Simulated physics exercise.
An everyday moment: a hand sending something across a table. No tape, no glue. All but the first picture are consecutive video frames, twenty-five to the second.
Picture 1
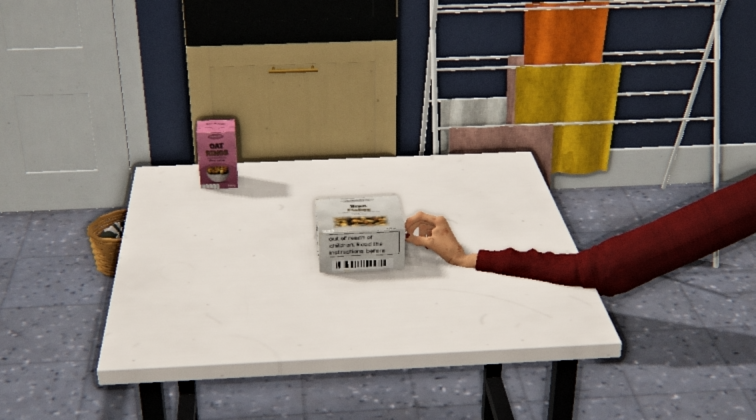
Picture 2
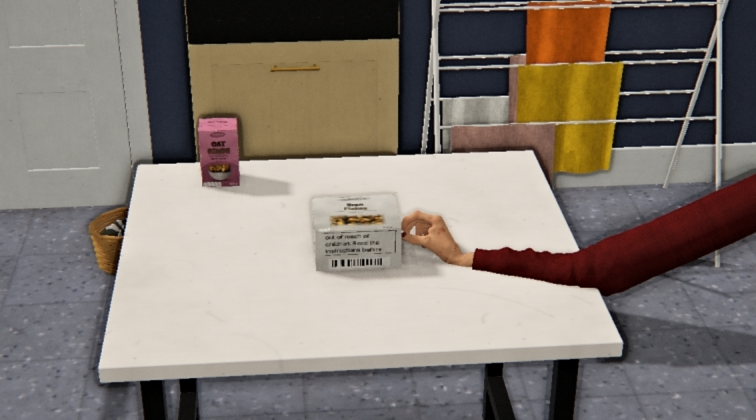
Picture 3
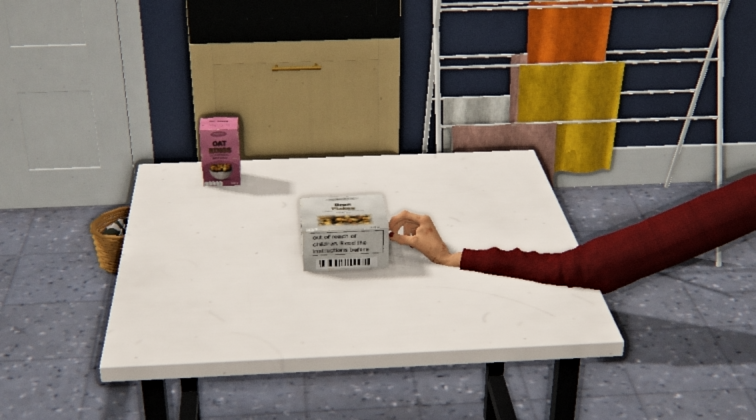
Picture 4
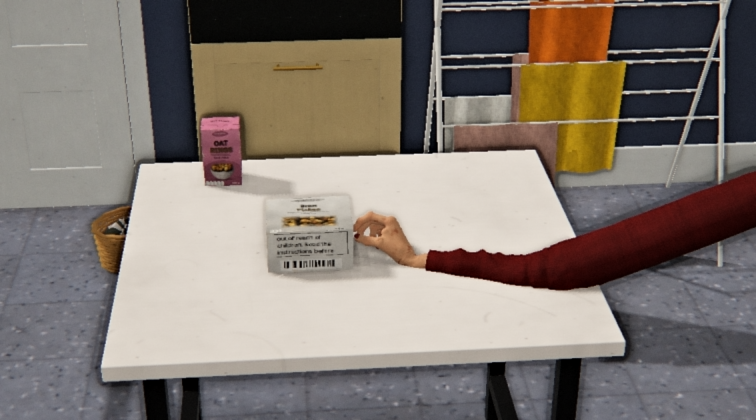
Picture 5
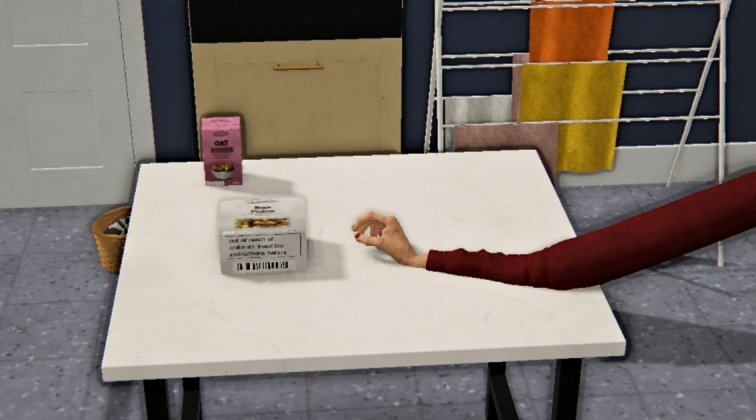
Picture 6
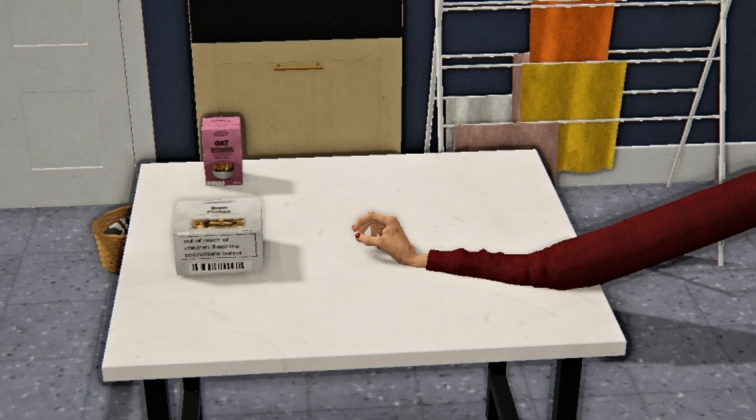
A hand in a dark red sleeve, reaching in from the right, pushes a small white box with a barcode leftward across a white table, seen from slightly above in a room with a grey tiled floor. A pink packet stands at the table's back left, with a pale cabinet and a drying rack of orange, yellow and pink cloths behind. The hand then halts mid-table while the box slides on leftward, and the camera stays still.
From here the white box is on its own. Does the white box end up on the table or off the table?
The white box drops to the floor.
Then, 0.10 s after the last picture, white box now off the table.
Then, 0.30 s after the last picture, things are still on the move.
Then, 0.50 s after the last picture, as before.
By the end, off the table, white box.
